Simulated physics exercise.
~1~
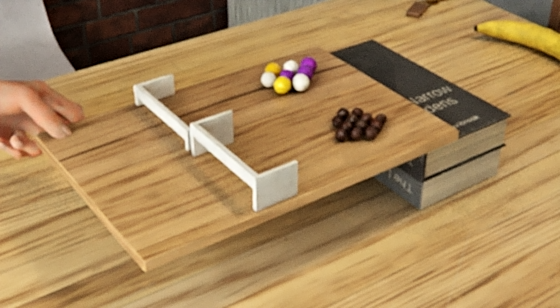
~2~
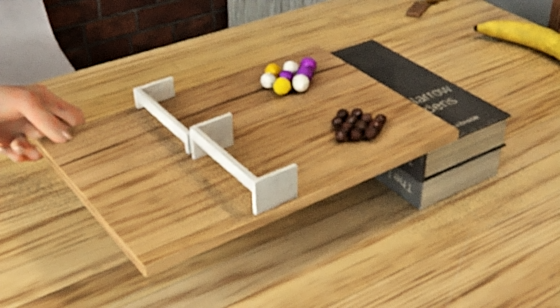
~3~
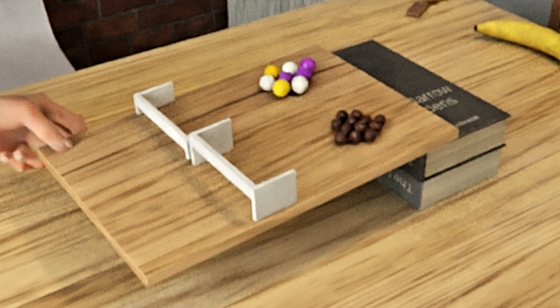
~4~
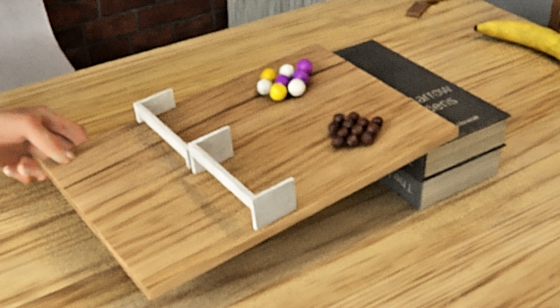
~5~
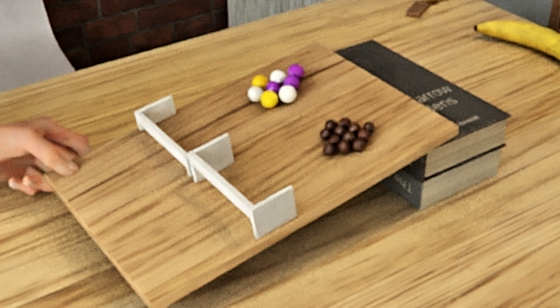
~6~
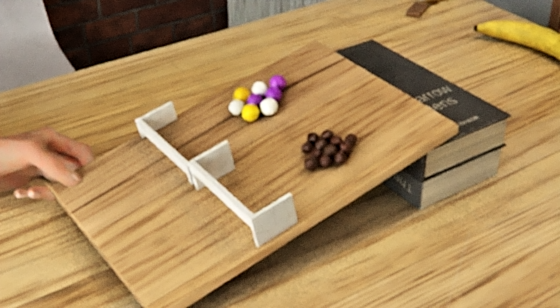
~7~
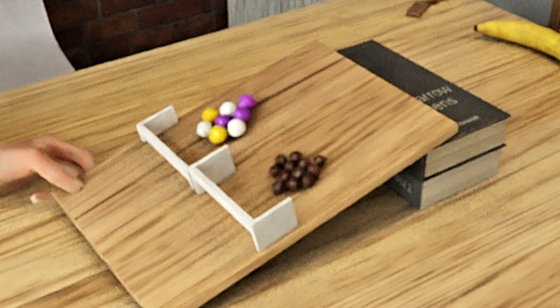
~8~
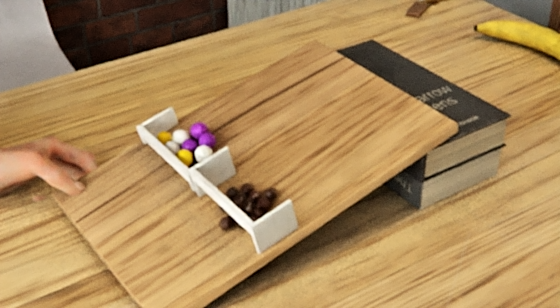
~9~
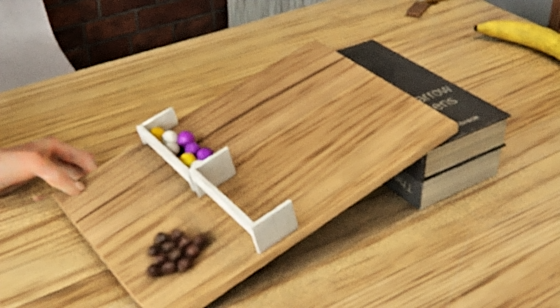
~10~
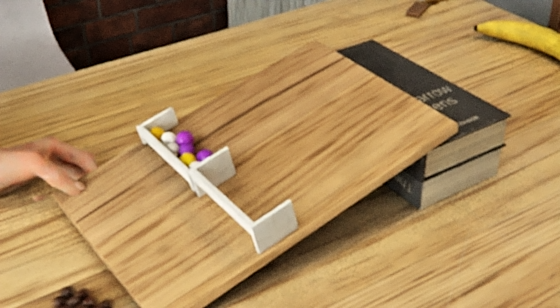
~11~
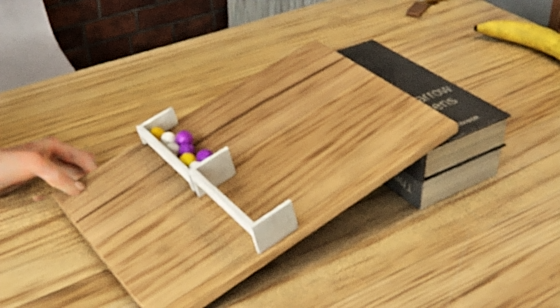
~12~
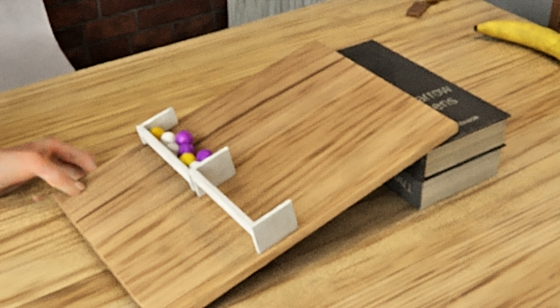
A hand at the left holds the free end of a wooden board whose other end rests on a stack of dark books, seen from slightly above on a wooden counter with a banana behind. Two white bars on feet cross the board, with dark brown balls nearer and white, yellow and purple balls farther back. The hand lowers the board, and both groups slide down to the left. The colourful balls stop against the far bar, while the brown ones pass under the near bar and slide out of view. The board rests tilted, the colourful balls still gathered behind their bar.
